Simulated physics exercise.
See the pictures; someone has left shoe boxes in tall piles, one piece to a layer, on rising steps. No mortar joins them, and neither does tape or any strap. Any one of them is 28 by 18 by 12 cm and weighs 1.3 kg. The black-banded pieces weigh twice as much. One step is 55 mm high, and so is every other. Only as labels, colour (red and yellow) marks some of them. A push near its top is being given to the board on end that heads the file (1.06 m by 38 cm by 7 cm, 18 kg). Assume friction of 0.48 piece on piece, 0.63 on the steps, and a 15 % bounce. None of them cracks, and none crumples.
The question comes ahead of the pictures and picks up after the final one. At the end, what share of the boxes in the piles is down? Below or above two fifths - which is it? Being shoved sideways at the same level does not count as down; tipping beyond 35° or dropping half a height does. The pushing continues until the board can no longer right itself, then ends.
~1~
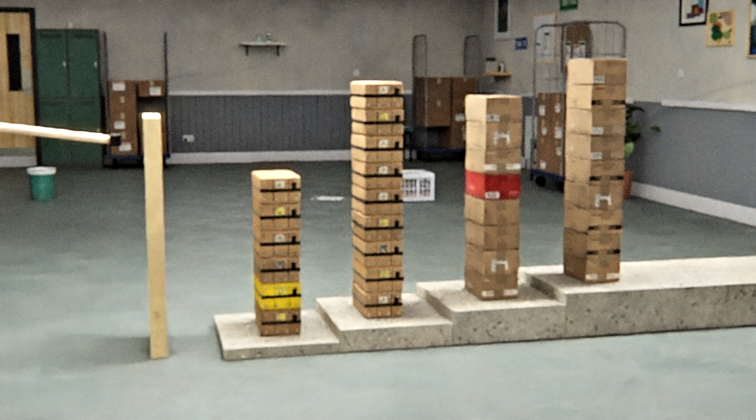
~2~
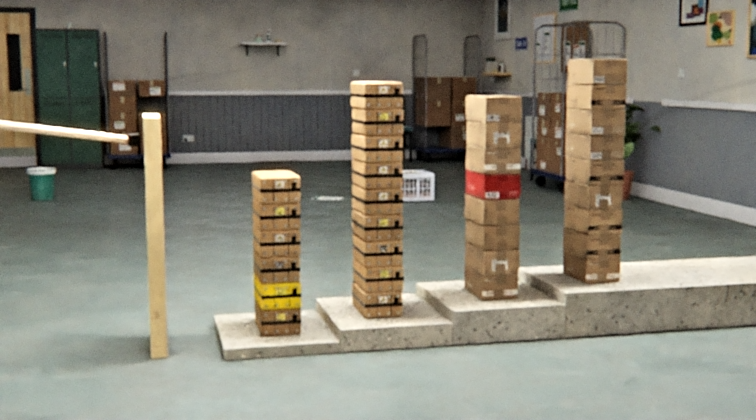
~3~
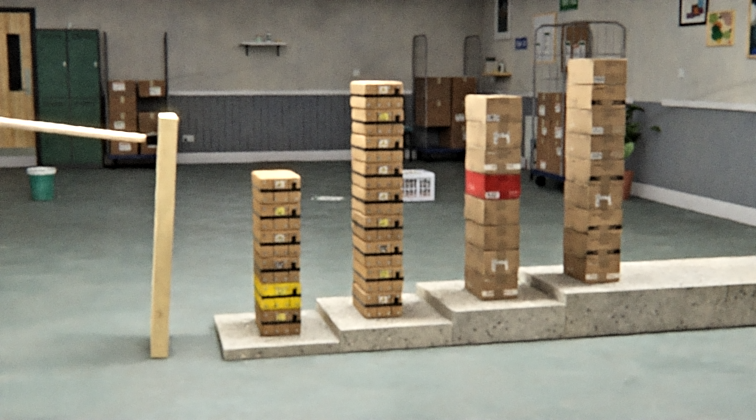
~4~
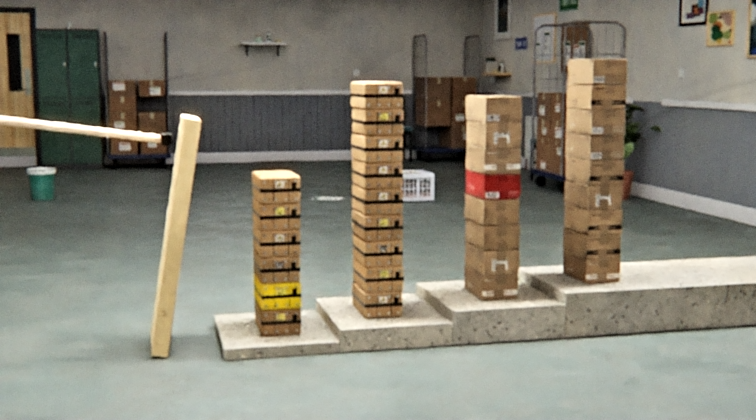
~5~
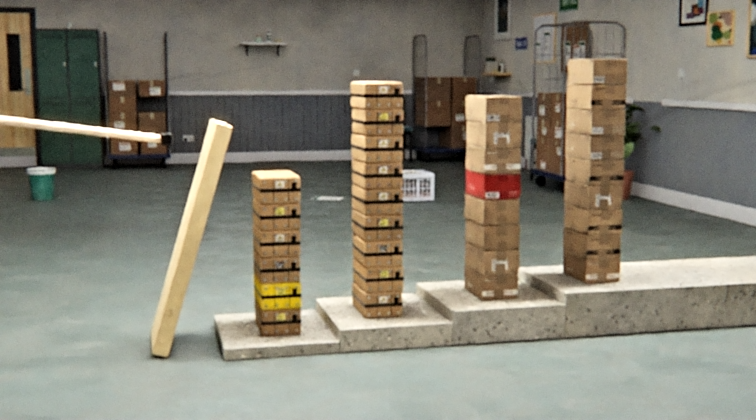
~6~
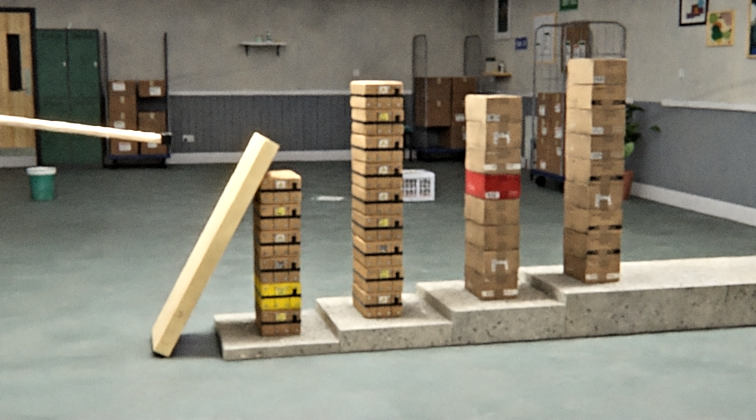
Above two fifths.
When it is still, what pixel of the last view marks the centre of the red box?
Its centre finishes around pixel (636, 219) in the last picture.
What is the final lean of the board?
Lean from upright: Around 65°.
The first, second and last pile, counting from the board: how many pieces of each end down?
Counting pieces pile by pile - first 6, second 9, last 8.
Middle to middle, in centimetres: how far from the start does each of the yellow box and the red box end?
Distances: Yellow 20, red 80 (cm).
Then, 0.52 s past the last view, board 50° from upright; none of the 32 boxes down, 15 disturbed; yellow box 33° from how it stood.
Then, 0.90 s past the last view, board 63° from upright; 15 of the 32 boxes down; yellow box 59° from how it stood; red box 15 cm from its place.
Then, 1.40 s past the last view, board 63° from upright; 23 of the 32 boxes down; yellow box 59° from how it stood; red box 21° from how it stood, 13 cm lower.
Then, 1.78 s past the last view, board 64° from upright; 31 of the 32 boxes down; yellow box 59° from how it stood; red box 8° from how it stood, 19 cm lower.
In the end, board 64° from upright; 31 of the 32 boxes down; yellow box 59° from how it stood; red box 42° from how it stood, 20 cm lower. That is 97 per cent. From the last view, middles, yellow box near (322, 295), red box near (636, 219).
